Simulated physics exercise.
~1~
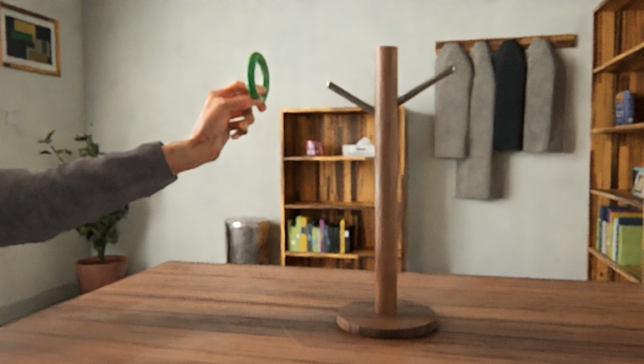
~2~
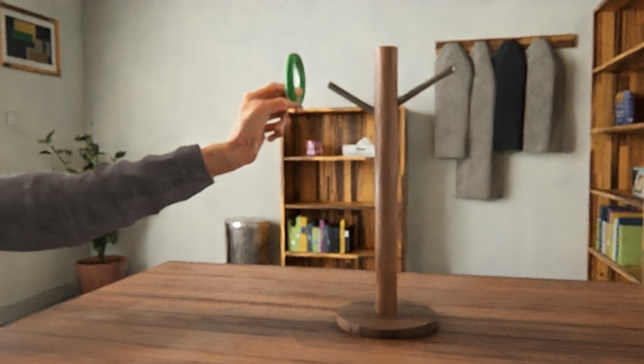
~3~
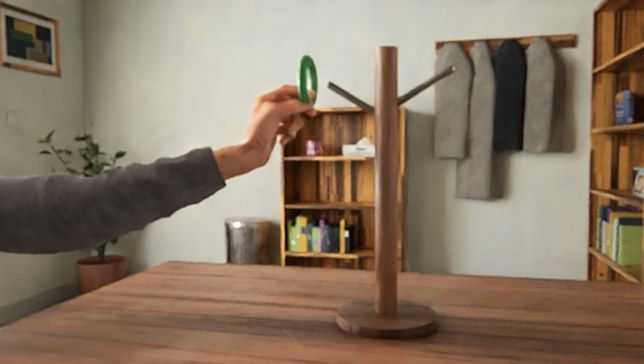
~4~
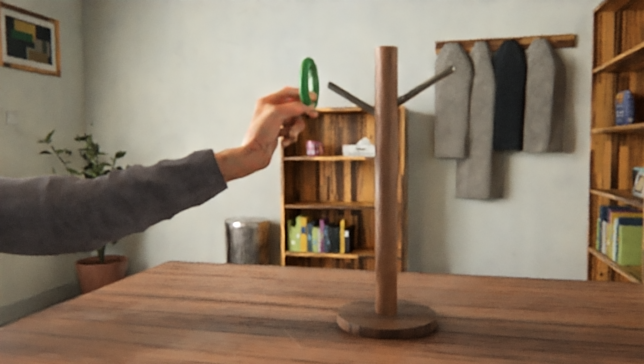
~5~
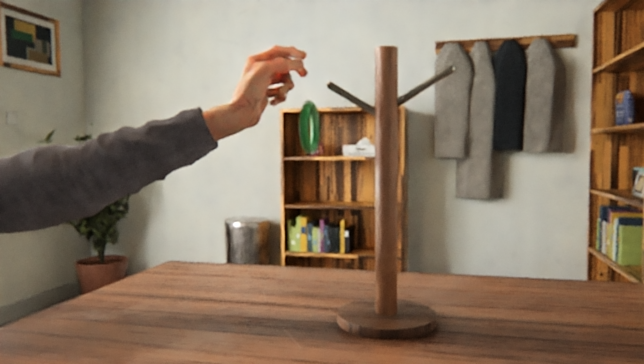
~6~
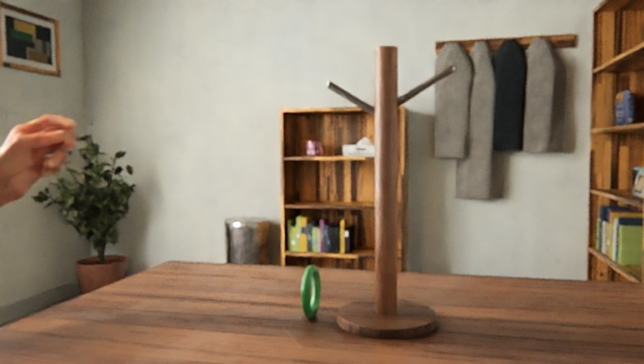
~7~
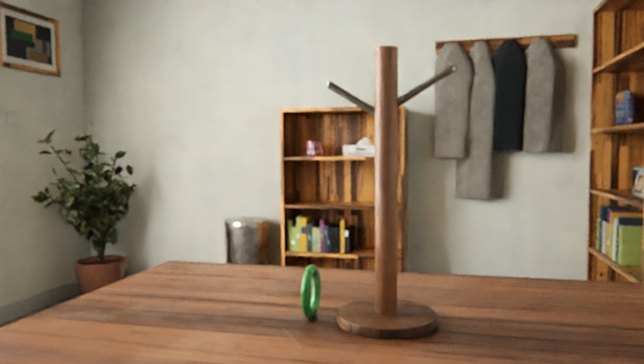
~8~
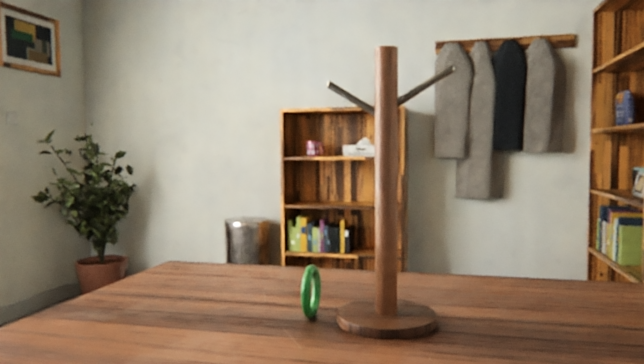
In this clip, a hand carries a green ring rightward toward a peg on a wooden stand and lets go just short of it. The ring drops to the tabletop as the hand withdraws left, and it ends standing upright beside the stand's base.
